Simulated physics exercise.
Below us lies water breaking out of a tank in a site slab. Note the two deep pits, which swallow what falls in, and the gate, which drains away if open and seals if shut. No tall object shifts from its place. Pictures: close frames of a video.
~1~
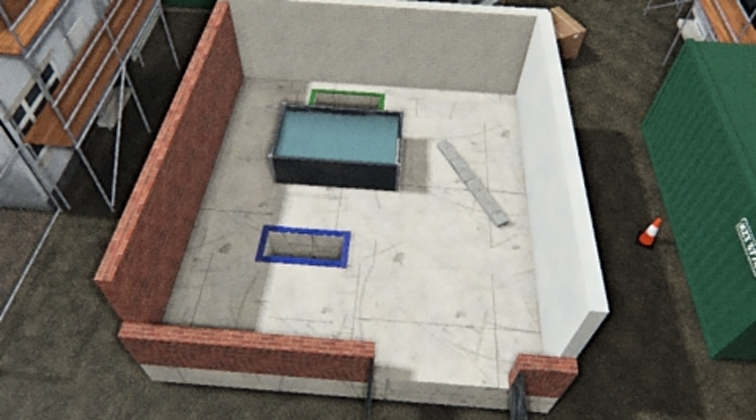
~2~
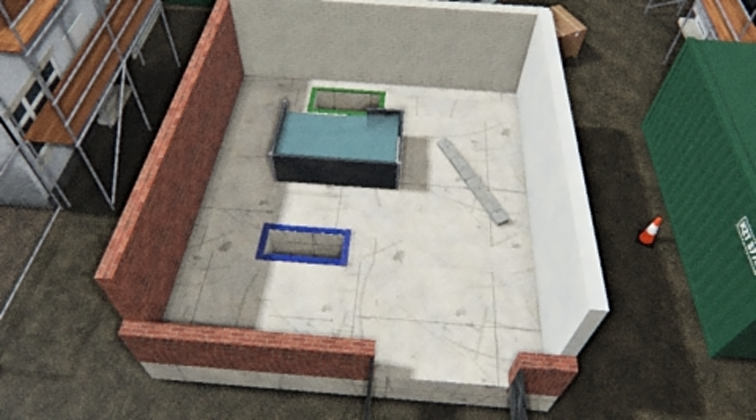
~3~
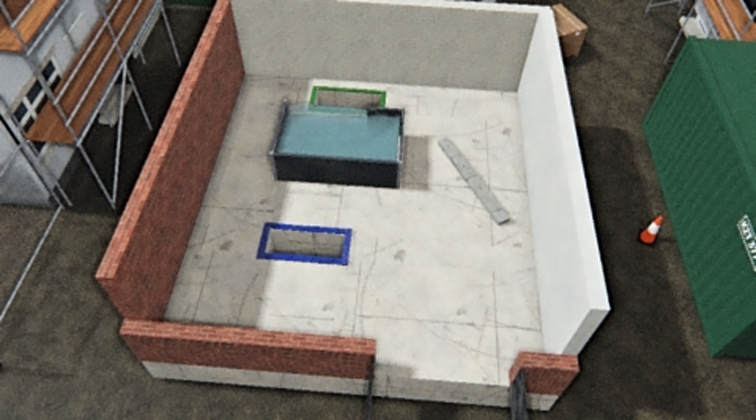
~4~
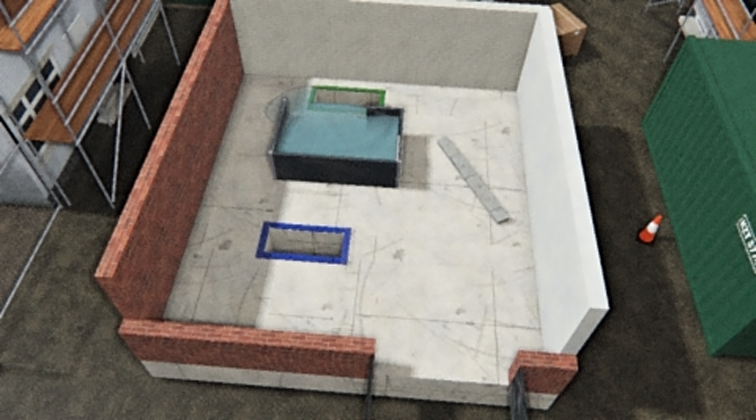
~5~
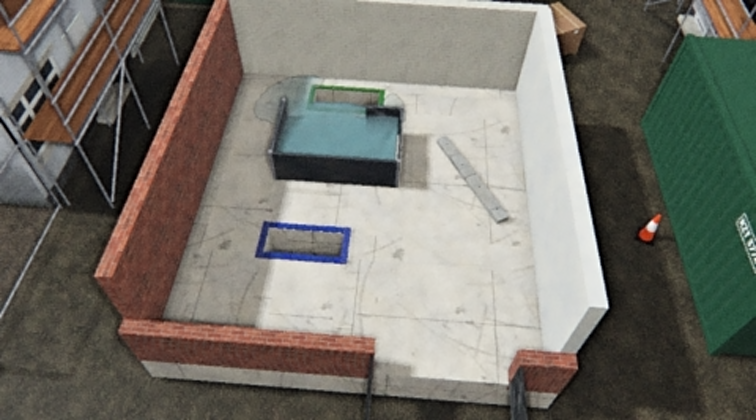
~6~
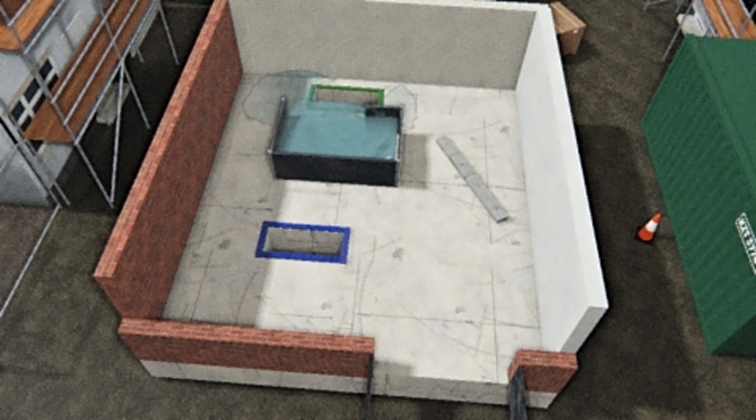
Water in a dark tank on a walled concrete slab broke out through a gap on the far side, then spread in a thin sheet over the floor around the green-edged pit.
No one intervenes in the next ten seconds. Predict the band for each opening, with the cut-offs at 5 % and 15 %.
At the end, gate: Smaller than five per cent, blue pit: Smaller than five per cent, green pit: Greater than fifteen per cent.
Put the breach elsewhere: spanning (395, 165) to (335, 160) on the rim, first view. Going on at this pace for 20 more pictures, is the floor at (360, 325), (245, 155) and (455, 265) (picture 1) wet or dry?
The first would be drenched, the second still unwetted and the third drenched.
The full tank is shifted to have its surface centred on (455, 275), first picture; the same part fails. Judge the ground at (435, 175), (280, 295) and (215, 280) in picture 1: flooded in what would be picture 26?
Taking them as they were asked, they come out soaked, bone dry, bone dry.
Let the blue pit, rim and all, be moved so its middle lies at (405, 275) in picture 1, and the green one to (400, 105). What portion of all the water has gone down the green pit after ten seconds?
Share for the green pit: 40 percent.
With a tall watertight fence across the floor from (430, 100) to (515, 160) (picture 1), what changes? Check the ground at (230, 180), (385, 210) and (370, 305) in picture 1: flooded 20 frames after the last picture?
Point by point: First swamped, next spared, last spared.
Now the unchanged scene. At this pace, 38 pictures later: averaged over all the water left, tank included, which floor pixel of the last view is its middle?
Centre: Close to (302, 165).
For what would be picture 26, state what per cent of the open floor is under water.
25 %.
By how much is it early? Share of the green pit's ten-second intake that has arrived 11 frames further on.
It would be roughly 55 percent of the ten-second total.
A moment on, water covers 10 % of the floor; the gate 0 %, the blue pit 0 %, the green pit 28 %.
Next, water covers 10 % of the floor; the gate 0 %, the blue pit 0 %, the green pit 40 %.
Then, water covers 25 % of the floor; the gate 0 %, the blue pit 0 %, the green pit 53 %.
Later, water covers 35 % of the floor; the gate 0 %, the blue pit 0 %, the green pit 64 %.
In the end, water covers 45 % of the floor; the gate 0 %, the blue pit 0 %, the green pit 70 %.
